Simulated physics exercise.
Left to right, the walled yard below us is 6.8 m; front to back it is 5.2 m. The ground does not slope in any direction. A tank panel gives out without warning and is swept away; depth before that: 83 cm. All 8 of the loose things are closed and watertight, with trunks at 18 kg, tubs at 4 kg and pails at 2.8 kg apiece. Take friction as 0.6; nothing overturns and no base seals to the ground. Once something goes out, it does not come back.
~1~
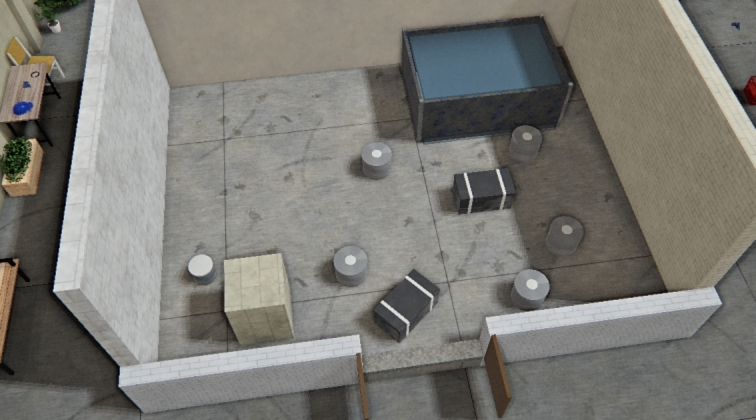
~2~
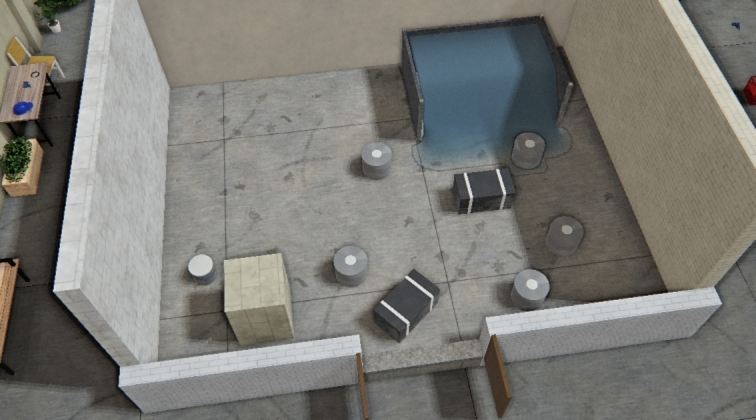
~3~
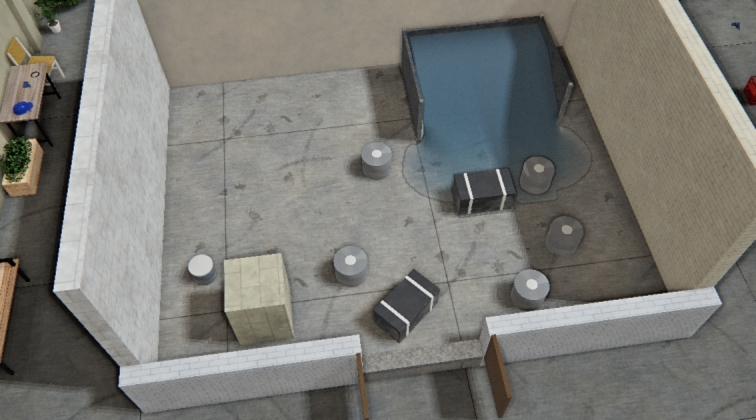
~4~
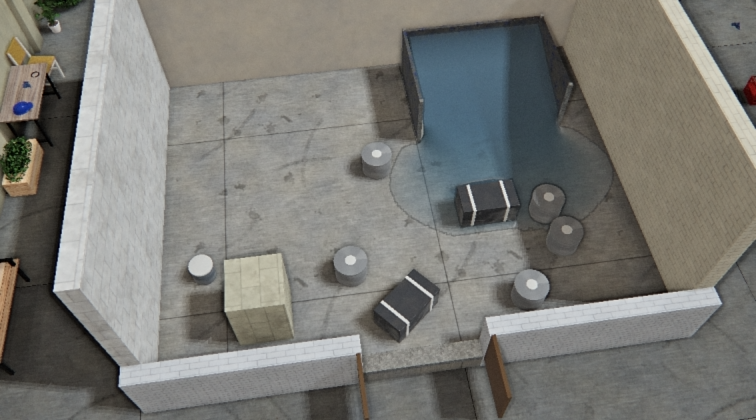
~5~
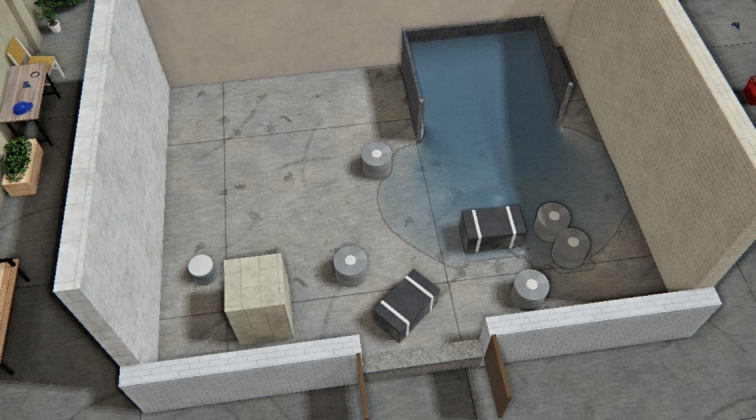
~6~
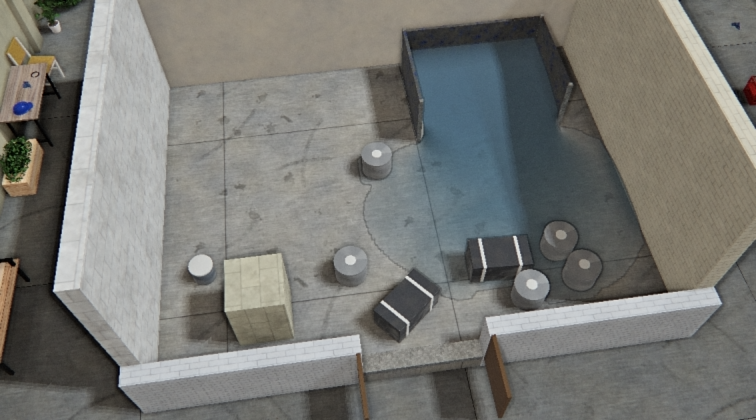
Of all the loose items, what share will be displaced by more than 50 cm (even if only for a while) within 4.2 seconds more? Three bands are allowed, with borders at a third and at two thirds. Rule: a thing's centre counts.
That would be two thirds or more of them.
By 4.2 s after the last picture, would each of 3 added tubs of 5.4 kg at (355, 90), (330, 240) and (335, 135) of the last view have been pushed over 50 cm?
Going through them in turn, I'd say not that far, beyond and not that far.
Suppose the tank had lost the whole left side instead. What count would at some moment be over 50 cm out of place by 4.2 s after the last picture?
Then it comes to 4.
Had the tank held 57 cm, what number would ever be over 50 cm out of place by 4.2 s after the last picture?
It would come to 6 of them.
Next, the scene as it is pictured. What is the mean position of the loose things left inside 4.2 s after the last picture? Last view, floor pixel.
Near (358, 261).
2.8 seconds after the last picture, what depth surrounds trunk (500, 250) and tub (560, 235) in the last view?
Depth approx. 14 cm / 16 cm.
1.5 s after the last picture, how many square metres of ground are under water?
I'd estimate close to 20 m2.
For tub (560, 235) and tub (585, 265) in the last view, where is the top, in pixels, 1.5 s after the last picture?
Somewhere around (575, 285) and (627, 256).
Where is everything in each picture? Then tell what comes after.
In the first picture, a tub at (527, 137), on the bottom; a trunk at (485, 184) rests on the ground; 3.2 m2 under water; 0 of 8 have shifted.
In the second picture, a tub at (530, 144) rests on the ground, 15 cm from its start; a trunk at (485, 184), on the bottom; 4.5 m2 under water; 1 of 8 have shifted.
In the third picture, a tub at (539, 169) rests on the ground, 64 cm from its start; a trunk at (485, 184) rests on the ground; 6.2 m2 under water; 1 of 8 have shifted.
In the fourth picture, a tub at (549, 197) rests on the ground, 115 cm from its start; a trunk at (488, 196), on the bottom, 24 cm from its start; water covers 8.3 m2; 2 of 8 have shifted.
In the fifth picture, a tub at (554, 216) floats, 148 cm from its start; a trunk at (494, 222) rests on the ground, 68 cm from its start; water covers 10.3 m2; 3 of 8 have shifted.
In the sixth picture, a tub at (561, 235) floats, 180 cm from its start; a trunk at (500, 252) rests on the ground, 115 cm from its start; water covers 12.5 m2; 3 of 8 have shifted.
Then, 0.4 s after the last picture 3 of 8 are over 50 cm from their spots; 3 afloat.
Then, 1.5 s after the last picture 6 of 8 are over 50 cm from their spots; 5 afloat.
Then, 2.8 s after the last picture 6 of 8 are over 50 cm from their spots; 4 afloat.
Then, 4.2 s after the last picture 8 of 8 are over 50 cm from their spots, and 8 have been at some point; 5 afloat.
